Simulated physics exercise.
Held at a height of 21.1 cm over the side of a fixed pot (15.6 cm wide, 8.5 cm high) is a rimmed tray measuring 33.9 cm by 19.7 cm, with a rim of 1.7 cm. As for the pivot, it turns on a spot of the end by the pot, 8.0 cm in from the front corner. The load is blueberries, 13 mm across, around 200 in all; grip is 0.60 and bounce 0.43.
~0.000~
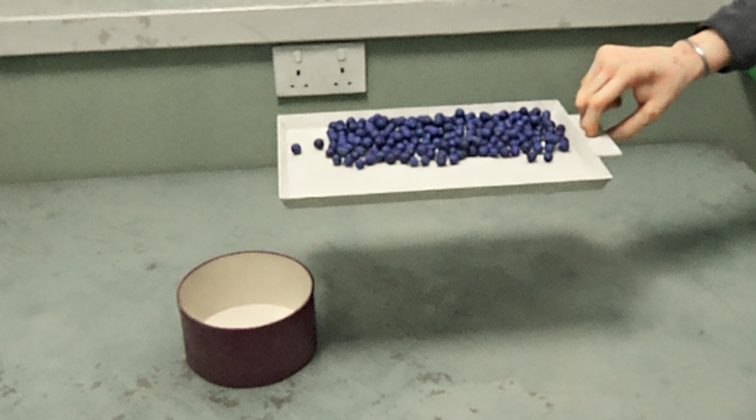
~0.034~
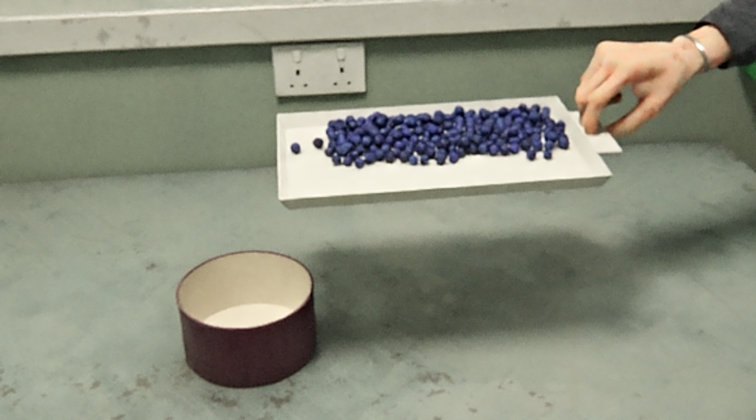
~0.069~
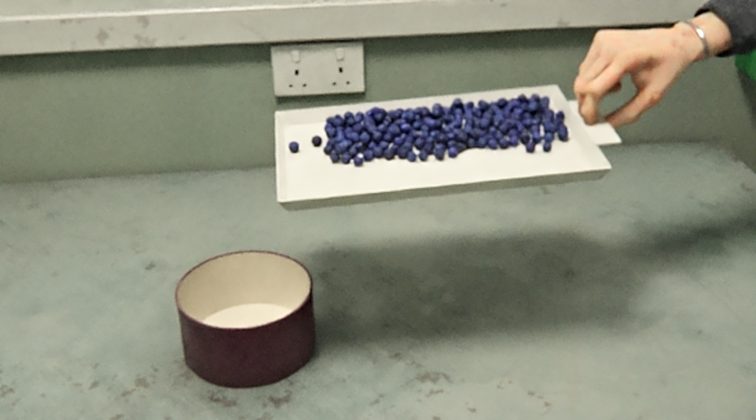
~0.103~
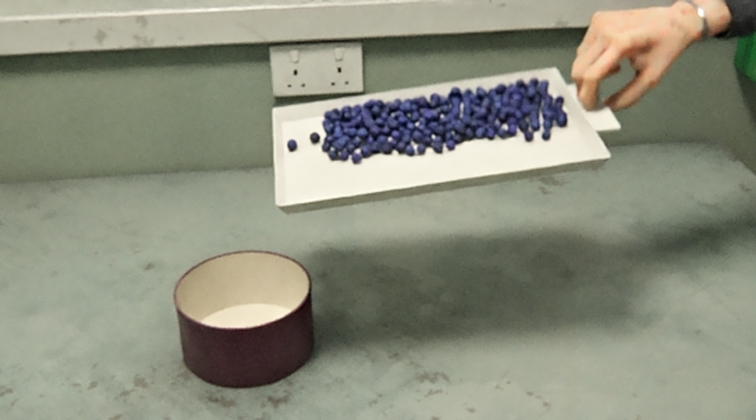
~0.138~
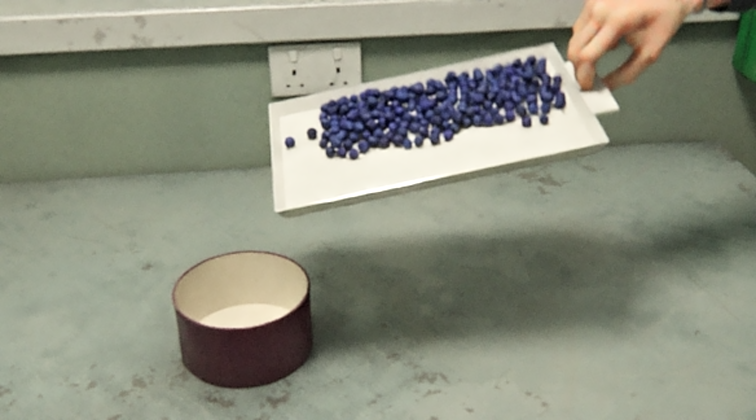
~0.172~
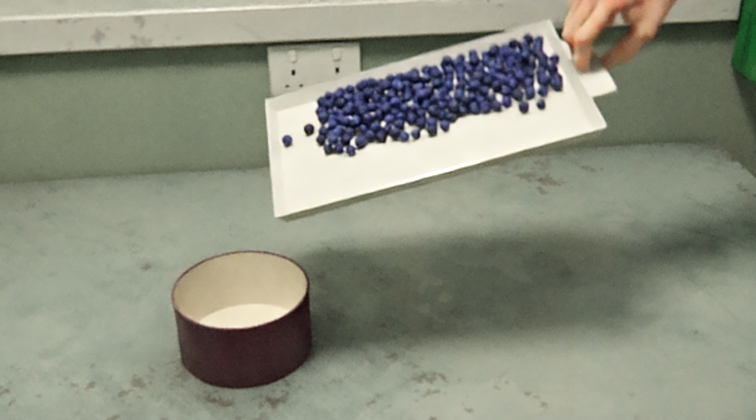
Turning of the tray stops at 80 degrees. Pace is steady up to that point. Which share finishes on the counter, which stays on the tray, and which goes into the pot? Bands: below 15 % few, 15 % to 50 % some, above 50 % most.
Result: Counter: Most, tray: Few, pot: Some.
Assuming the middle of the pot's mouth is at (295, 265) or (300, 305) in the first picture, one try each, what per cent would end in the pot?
5 % and 65 %.
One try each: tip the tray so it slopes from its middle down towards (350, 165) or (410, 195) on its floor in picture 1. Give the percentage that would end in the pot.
Estimate: Some 40 % and some 20 % respectively.
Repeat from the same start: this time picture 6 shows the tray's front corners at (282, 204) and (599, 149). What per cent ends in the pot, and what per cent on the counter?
Final per cent - pot 40, counter 60.
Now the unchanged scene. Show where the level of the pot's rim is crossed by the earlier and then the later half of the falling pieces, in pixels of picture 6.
Early: About (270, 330); late: About (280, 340).
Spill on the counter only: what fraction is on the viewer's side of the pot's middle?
Estimate: Close to 100 per cent of the pieces.
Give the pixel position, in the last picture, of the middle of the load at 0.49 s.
Roughly (332, 149).
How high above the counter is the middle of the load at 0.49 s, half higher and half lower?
Some 26 cm.
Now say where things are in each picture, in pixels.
The first picture shows tray tilt 0 degrees, front corners at (288, 194) and (603, 174); middle of the pieces at (439, 134); pot at (246, 287).
The second picture shows tray tilt 1 degrees, front corners at (287, 195) and (603, 172); middle of the pieces at (438, 131).
The third picture shows tray tilt 3 degrees, front corners at (286, 197) and (602, 164), lowest corner left front; middle of the pieces at (437, 126).
The fourth picture shows tray tilt 8 degrees, front corners at (284, 200) and (601, 153), lowest corner left front; middle of the pieces at (435, 117).
The fifth picture shows tray tilt 13 degrees, front corners at (282, 205) and (599, 138), lowest corner left front; middle of the pieces at (431, 105).
The sixth picture shows tray tilt 19 degrees, front corners at (282, 210) and (597, 124), lowest corner left front; middle of the pieces at (427, 93); pot at (241, 287). Its pace works out near 170 degrees a second.
After 0.36 s, tilt 51 degrees; the tray holds 100 %, the pot 0 %.
After 0.49 s, tilt 73 degrees; the tray holds 100 %, the pot 0 %.
After 0.74 s, tilt 80 degrees; the tray holds 0 %, the pot 30 %.
At rest (1.7 s), counter 65 %, tray 0 %, pot 35 %.
